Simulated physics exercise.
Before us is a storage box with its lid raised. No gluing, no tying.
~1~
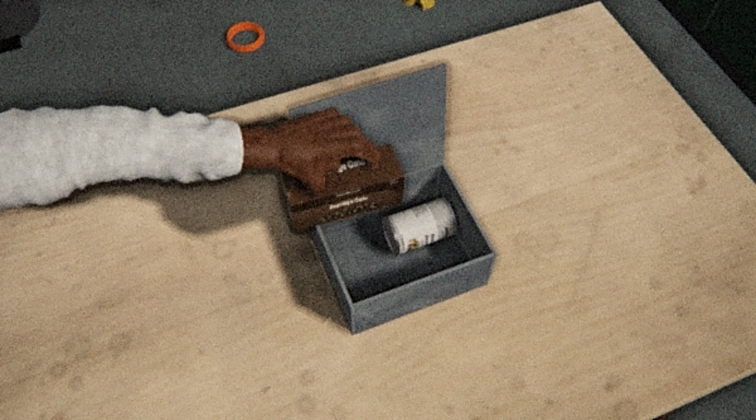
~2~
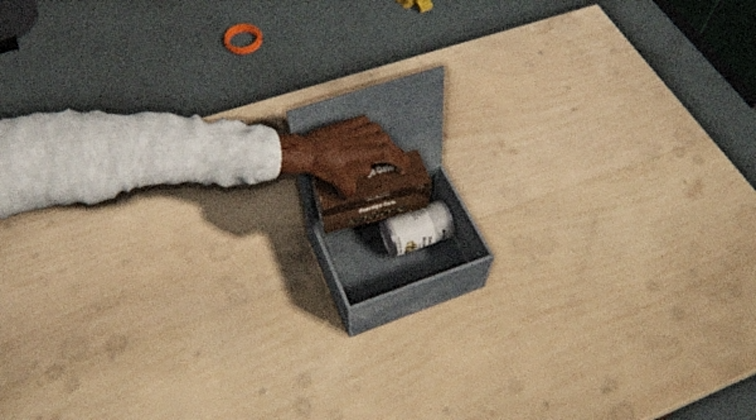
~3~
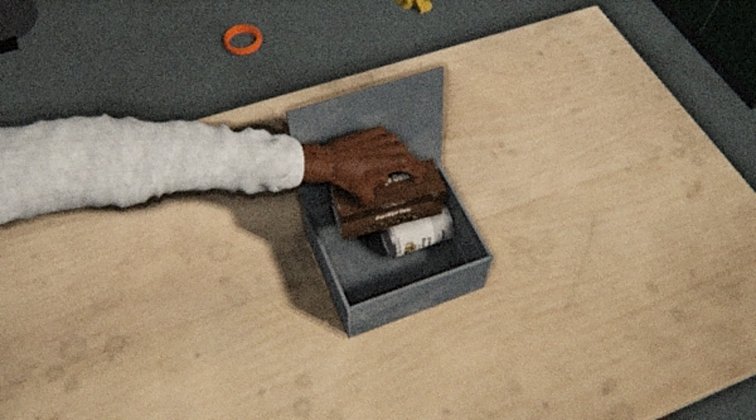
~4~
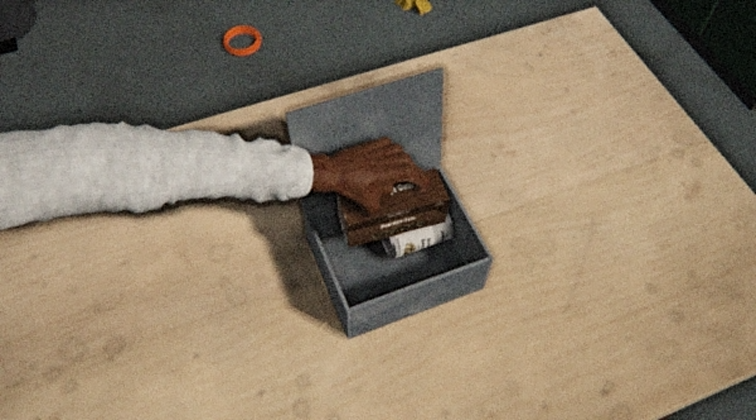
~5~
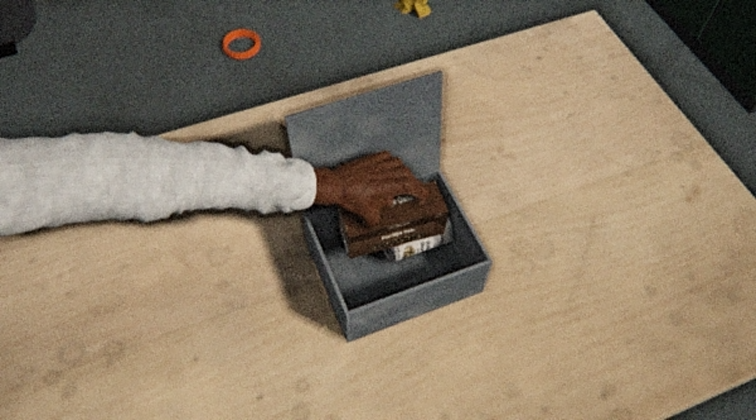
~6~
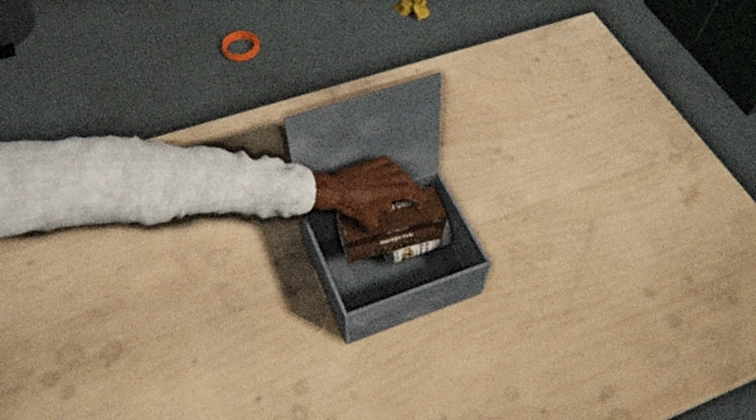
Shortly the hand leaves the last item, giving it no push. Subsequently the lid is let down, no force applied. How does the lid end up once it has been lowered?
My guess: The lid reaches the rim.
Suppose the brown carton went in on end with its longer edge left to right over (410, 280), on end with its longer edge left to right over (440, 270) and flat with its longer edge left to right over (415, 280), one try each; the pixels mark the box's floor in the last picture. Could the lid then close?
The lid won't shut the first time, won't shut the second time and does shut the third time.
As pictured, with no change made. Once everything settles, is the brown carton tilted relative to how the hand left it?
Once everything settles, the brown carton ends up at a slant.
Then, 0.50 s on from there, brown carton turned 75° from how it was put near (406, 276).
Then, 1.20 s on from there, lid 82° above the rim; brown carton on its side near (405, 285); white tin shifted a little.
Then, 1.70 s on from there, lid 44° above the rim; brown carton on its side near (405, 285); white tin shifted a little.
Then, 2.00 s on from there, lid 10° above the rim; brown carton on its side near (405, 285); white tin shifted a little.
In the end, lid shut; toppled in the box, brown carton; white tin unmoved. At the end, from the last picture's camera, brown carton near (405, 285).
